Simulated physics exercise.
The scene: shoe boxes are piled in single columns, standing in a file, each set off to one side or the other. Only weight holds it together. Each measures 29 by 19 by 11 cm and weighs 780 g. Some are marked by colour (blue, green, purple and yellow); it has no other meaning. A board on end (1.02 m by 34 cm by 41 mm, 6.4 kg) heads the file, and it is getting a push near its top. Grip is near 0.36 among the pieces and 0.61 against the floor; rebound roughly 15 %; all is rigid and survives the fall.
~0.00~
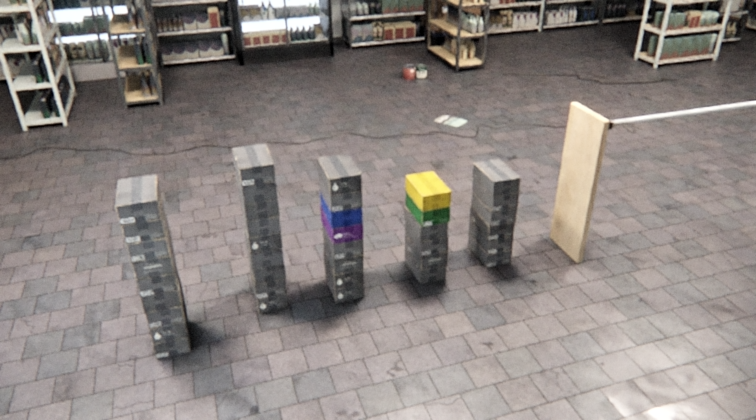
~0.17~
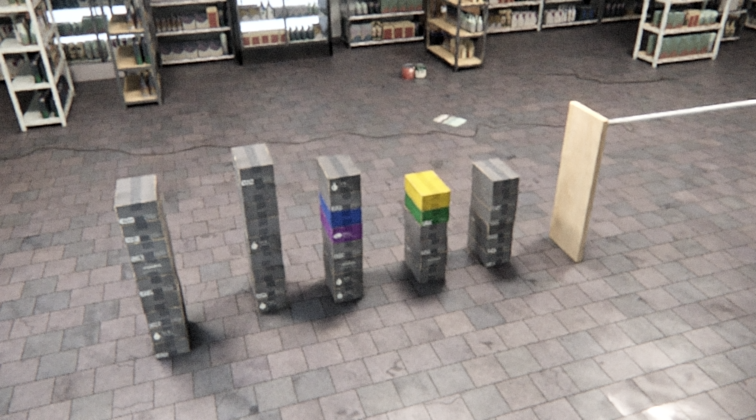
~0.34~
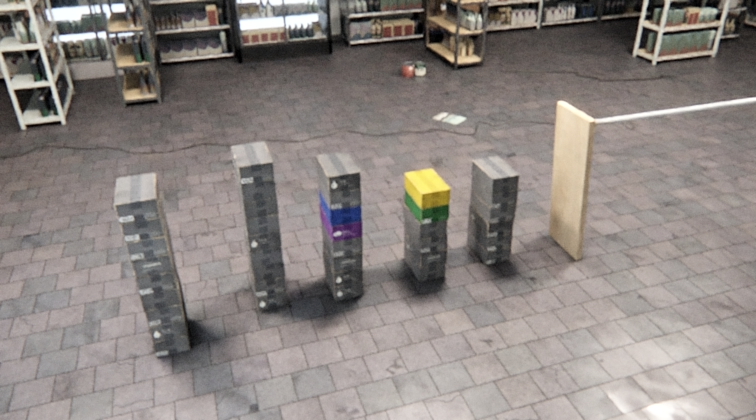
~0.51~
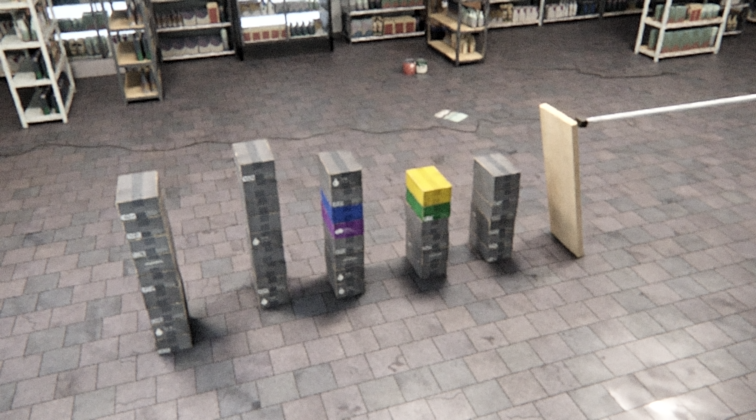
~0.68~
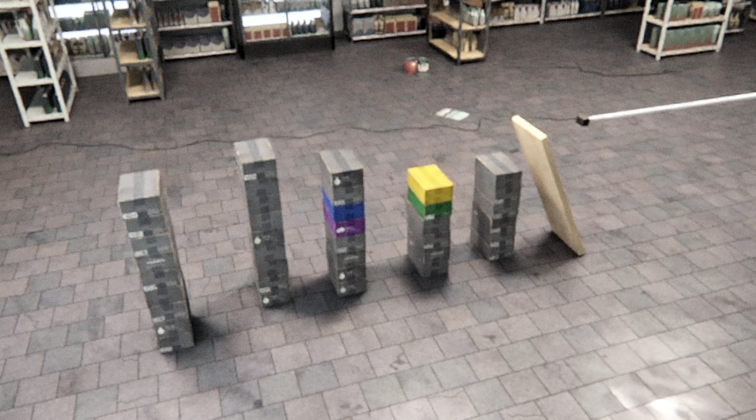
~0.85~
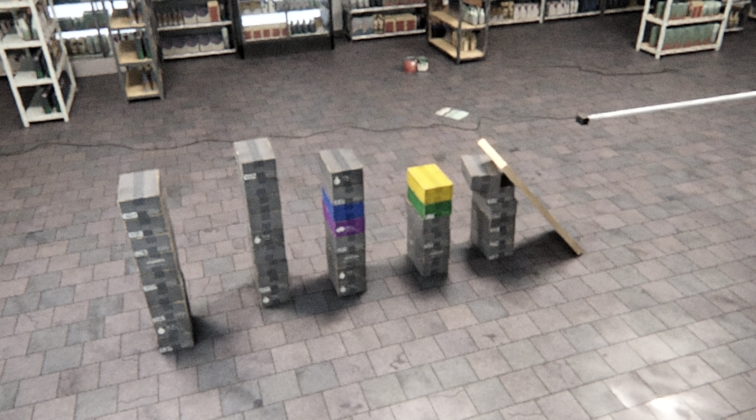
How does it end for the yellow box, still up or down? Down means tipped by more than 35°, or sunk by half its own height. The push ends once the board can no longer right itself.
That box falls.
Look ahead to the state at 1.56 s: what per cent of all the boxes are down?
By then 25 per cent.
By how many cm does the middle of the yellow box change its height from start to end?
It ends some 30 cm lower.
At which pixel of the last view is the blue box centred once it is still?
Near (241, 262).
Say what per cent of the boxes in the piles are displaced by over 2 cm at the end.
95 per cent.
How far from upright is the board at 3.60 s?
Some 70° from upright.
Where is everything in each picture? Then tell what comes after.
In the first frame (places mark the middle of the side facing us), pole end (611, 126) 10 cm short, board 0° from upright; yellow box (428, 183); green box (436, 217); purple box (348, 234); the rest undisturbed.
In the second frame, pole end 14 mm short, board 0° from upright; yellow box (427, 183).
In the third frame, pole end 7 cm in, board 5° from upright; yellow box (427, 181); the rest undisturbed.
In the fourth frame, pole end (585, 124) 9 cm in, stopped, board 13° from upright; yellow box (429, 178); the rest undisturbed.
In the fifth frame, pole end (587, 122) 9 cm in, stopped, board 25° from upright; yellow box (430, 177); the rest undisturbed.
In the sixth frame, pole end (587, 121) 9 cm in, stopped, board 41° from upright; yellow box (430, 176); purple box (350, 228); blue box (349, 212); 3 disturbed, none down.
After 1.56 s, board 69° from upright; 9 of the 38 boxes down; yellow box leaning 22°, 7 cm lower; green box leaning 24°, 8 cm lower.
After 2.84 s, board 72° from upright; 27 of the 38 boxes down; yellow box leaning 29°, 29 cm lower; purple box leaning 47°, 19 cm lower.
After 3.60 s, board 72° from upright; 35 of the 38 boxes down; yellow box leaning 26°, 31 cm lower; blue box leaning 44°, 30 cm lower.
At rest (5.9 s), board 72° from upright; 35 of the 38 boxes down; yellow box leaning 26°, 31 cm lower; blue box leaning 44°, 30 cm lower; purple box leaning 44°, 26 cm lower. As the last picture would show them, middles, yellow box near (326, 244), blue box near (241, 262).
